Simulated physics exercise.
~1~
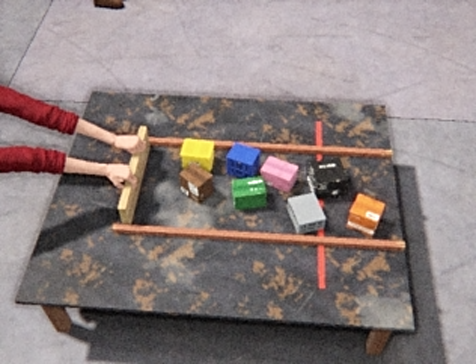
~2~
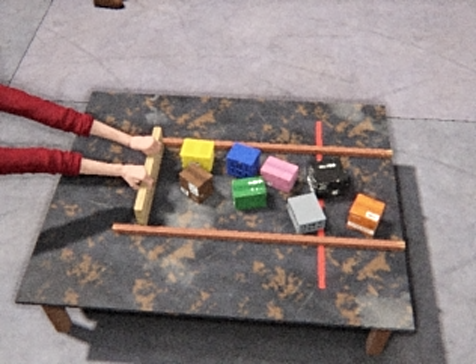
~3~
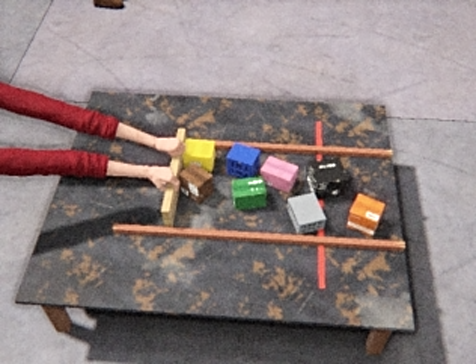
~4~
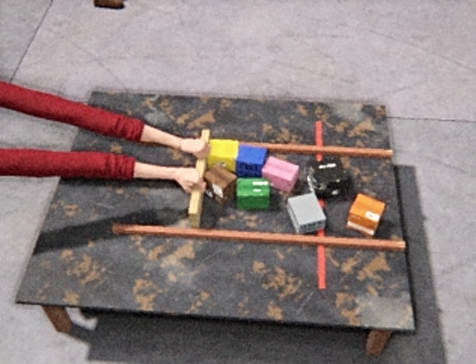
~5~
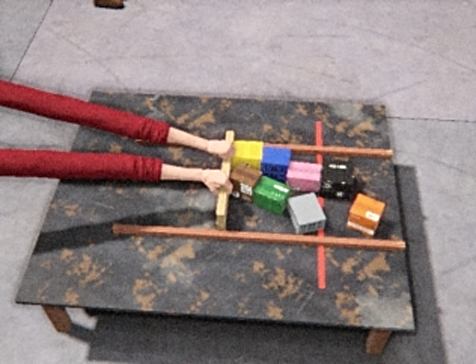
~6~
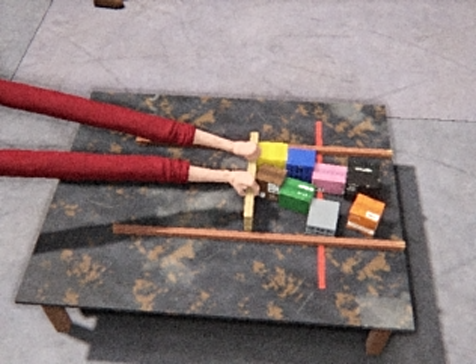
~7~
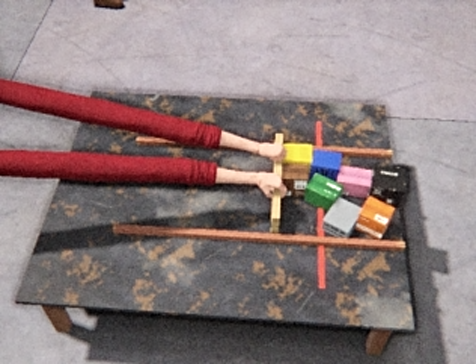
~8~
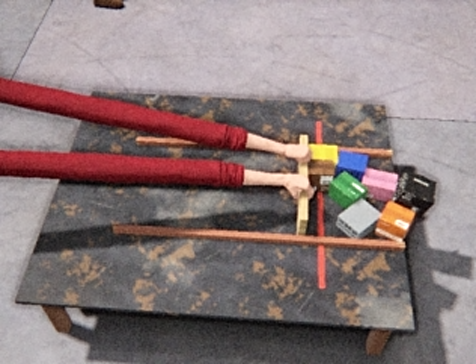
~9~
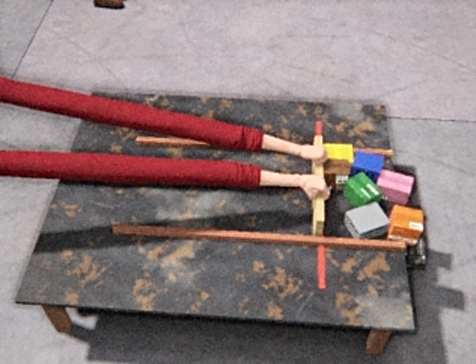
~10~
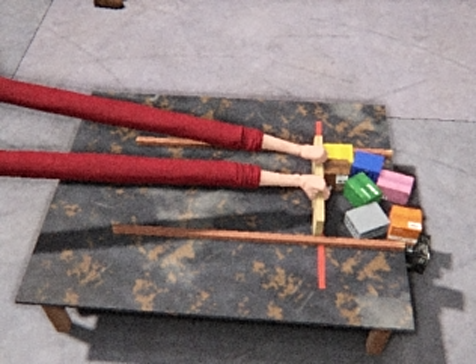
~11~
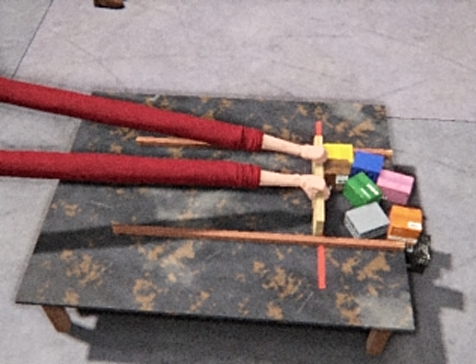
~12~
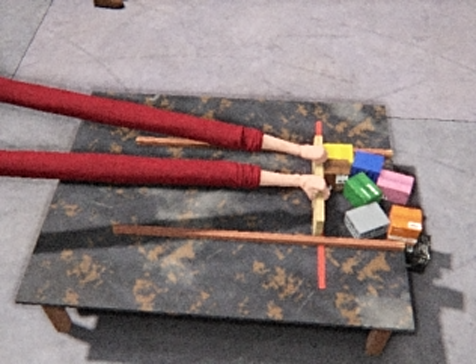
A person in red sleeves, reaching in from the left, holds an upright wooden plank on a low, dark, rust-mottled table, seen from above at an angle. Between two wooden rails to the right sit yellow, brown, blue, green, pink, grey, black and orange boxes, with a red strip of tape across the table. The hands push the plank right, gathering the yellow, brown and blue boxes, then driving the whole cluster towards the right edge. The black box tips off the far side. The plank stops on the tape, and the other boxes stay bunched at the edge.
